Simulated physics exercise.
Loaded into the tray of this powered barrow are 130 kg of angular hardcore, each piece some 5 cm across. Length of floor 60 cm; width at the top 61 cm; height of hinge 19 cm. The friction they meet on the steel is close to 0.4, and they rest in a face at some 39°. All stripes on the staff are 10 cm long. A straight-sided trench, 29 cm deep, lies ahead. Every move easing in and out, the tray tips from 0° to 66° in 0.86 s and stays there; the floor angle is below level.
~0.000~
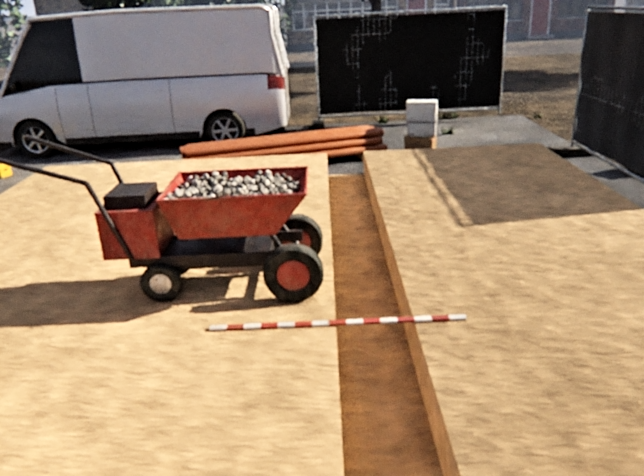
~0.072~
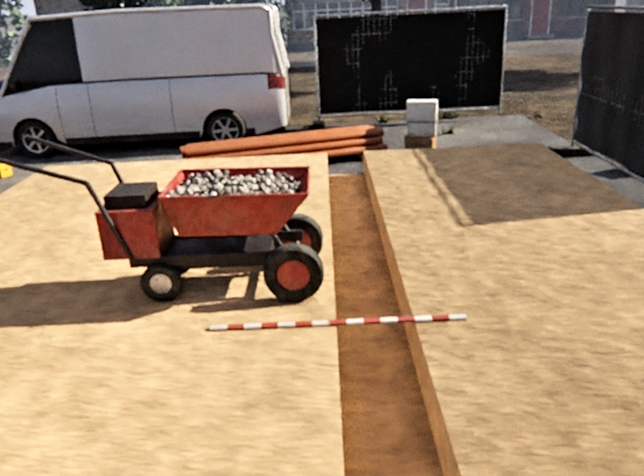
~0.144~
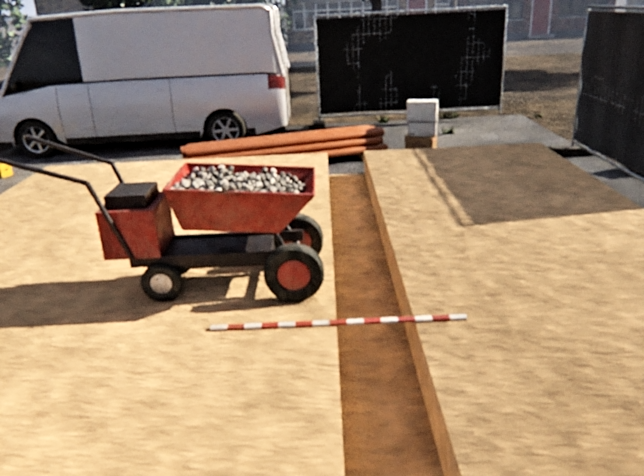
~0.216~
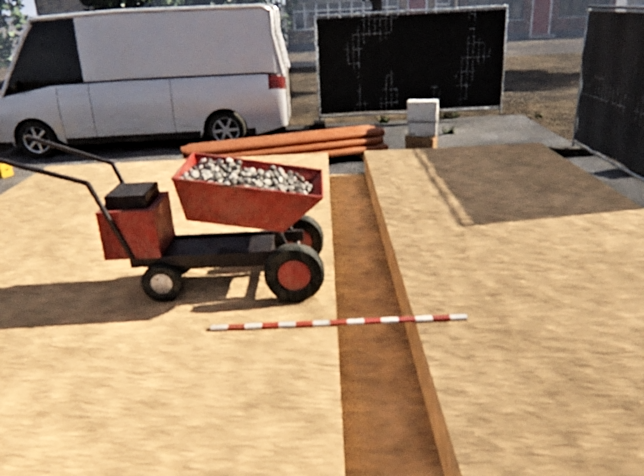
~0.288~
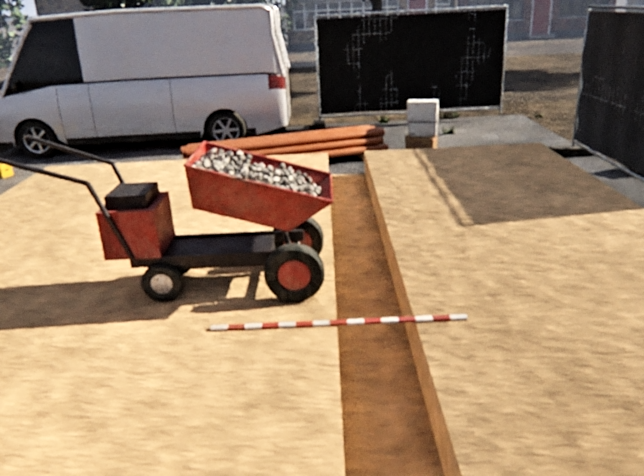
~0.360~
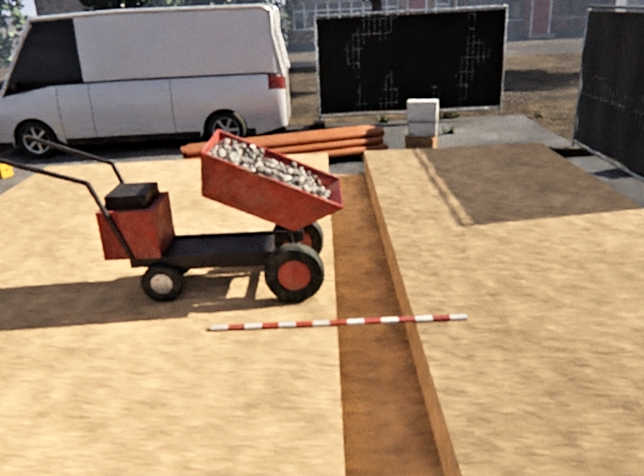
On a sandy work site beside a narrow trench, a red powered barrow full of grey stones stood still while its tray slowly rose at the back and tilted forward to the right.
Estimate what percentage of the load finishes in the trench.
Roughly 36 percent.
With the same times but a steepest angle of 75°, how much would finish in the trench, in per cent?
Then about 50 per cent.
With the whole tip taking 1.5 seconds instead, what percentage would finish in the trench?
Probably about 50 in a hundred.
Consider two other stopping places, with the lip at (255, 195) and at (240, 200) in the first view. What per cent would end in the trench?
Near 75 then near 70 percent.
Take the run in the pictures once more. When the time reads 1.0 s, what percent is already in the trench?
About 10 per cent by then.
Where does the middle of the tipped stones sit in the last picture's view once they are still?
Middle at around (409, 274), I'd say.
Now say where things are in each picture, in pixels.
Lip at (306, 194), floor tilted 0°, highest stones at (233, 182), in the first frame.
The tray is at 1°, its lip at (308, 195); the top of the load is at (220, 179); the stones move at 0.3 m/s on average, in the second frame.
Lip at (314, 196), floor tilted 5°, highest stones at (210, 173); the stones move at 0.6 m/s on average, in the third frame.
Lip at (323, 198), floor tilted 10°, highest stones at (211, 165); the stones move at 0.9 m/s on average, in the fourth frame.
Lip at (333, 202), floor tilted 17°, highest stones at (215, 156); the stones move at 1.0 m/s on average, in the fifth frame.
The tray is at 25°, its lip at (343, 208); the top of the load is at (225, 147); the stones move at 1.1 m/s on average, in the sixth frame.
After 0.6 s the floor is at 55°; 100 % in the tray; the foremost stones are at (362, 221).
After 1.0 s the floor is at 66°; 79 % in the tray, 11 % in the trench, 10 % past the trench; the foremost stones are at (429, 278).
After 1.3 s the floor is at 66°; 44 % in the tray, 16 % in the trench, 40 % past the trench; the foremost stones are at (509, 269).
After 3.3 s the floor is at 66°; 24 % in the tray, 36 % in the trench, 40 % past the trench; the foremost stones are at (557, 267).
